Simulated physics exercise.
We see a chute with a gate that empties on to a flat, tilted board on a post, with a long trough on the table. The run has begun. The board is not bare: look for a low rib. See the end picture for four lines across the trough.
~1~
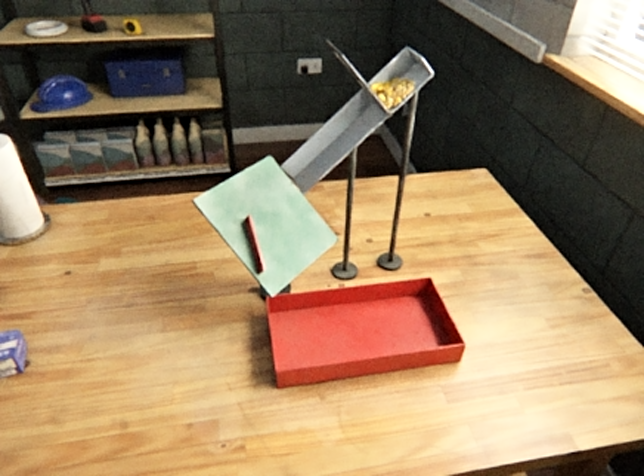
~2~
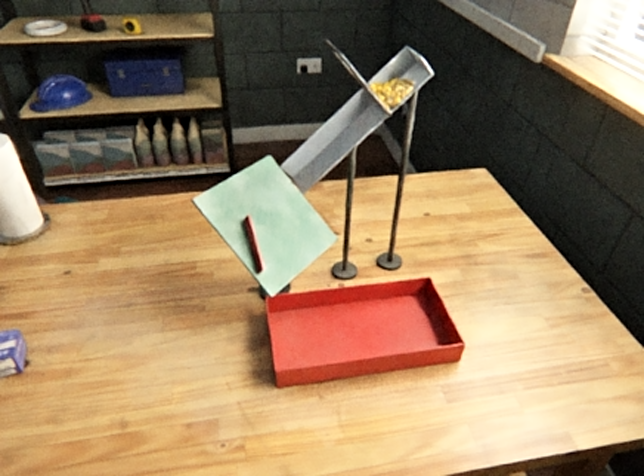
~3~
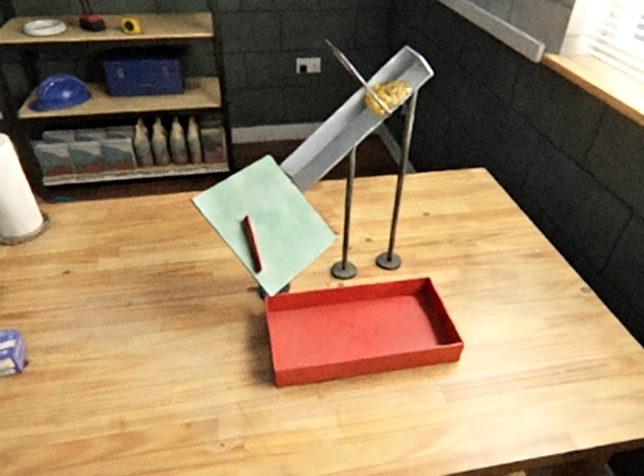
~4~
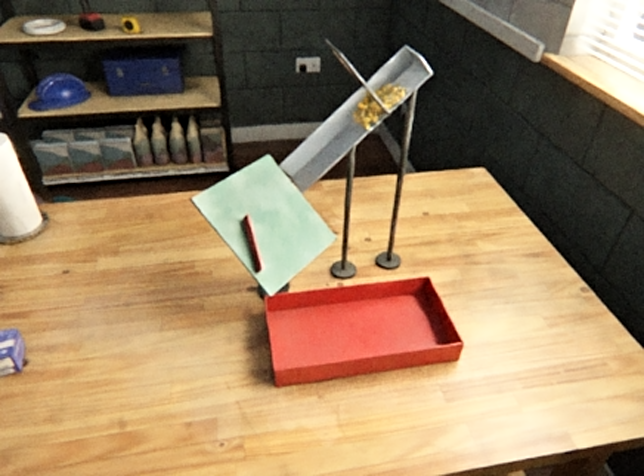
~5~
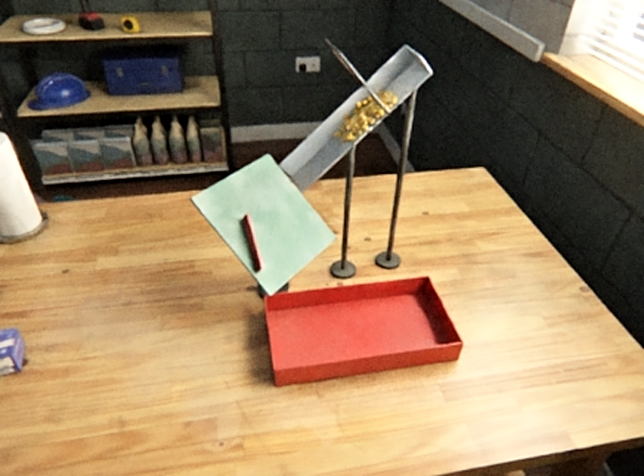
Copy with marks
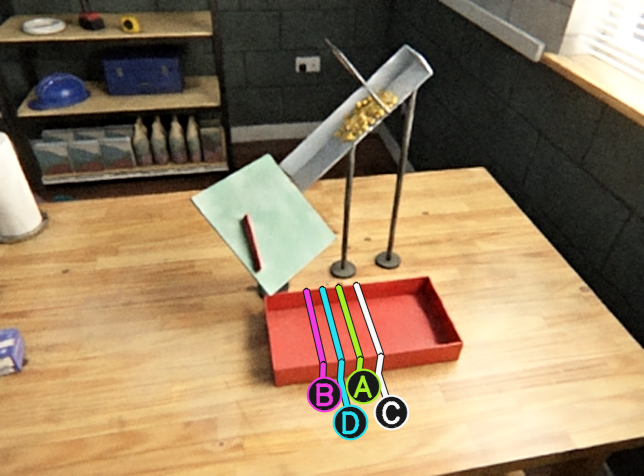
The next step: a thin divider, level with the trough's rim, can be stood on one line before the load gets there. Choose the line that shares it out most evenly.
B works best here.
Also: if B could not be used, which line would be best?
That is line D.
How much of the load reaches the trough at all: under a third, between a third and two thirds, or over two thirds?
Over two thirds.
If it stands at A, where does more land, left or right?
The left side.
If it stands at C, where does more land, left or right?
More lands on the left.
On the marked copy, line A crosses the front rim at (360, 357); line B crosses the front rim at (323, 363); line C crosses the front rim at (380, 354); line D crosses the front rim at (341, 360).
If A is chosen, of what is caught, nearly all on the left of the divider, a small part on the right.
If B is chosen, of what is caught, about two thirds on the left of the divider, about a third on the right.
If C is chosen, of what is caught, nearly all on the left of the divider, a stray few on the right.
If D is chosen, of what is caught, most on the left of the divider, about a quarter on the right.
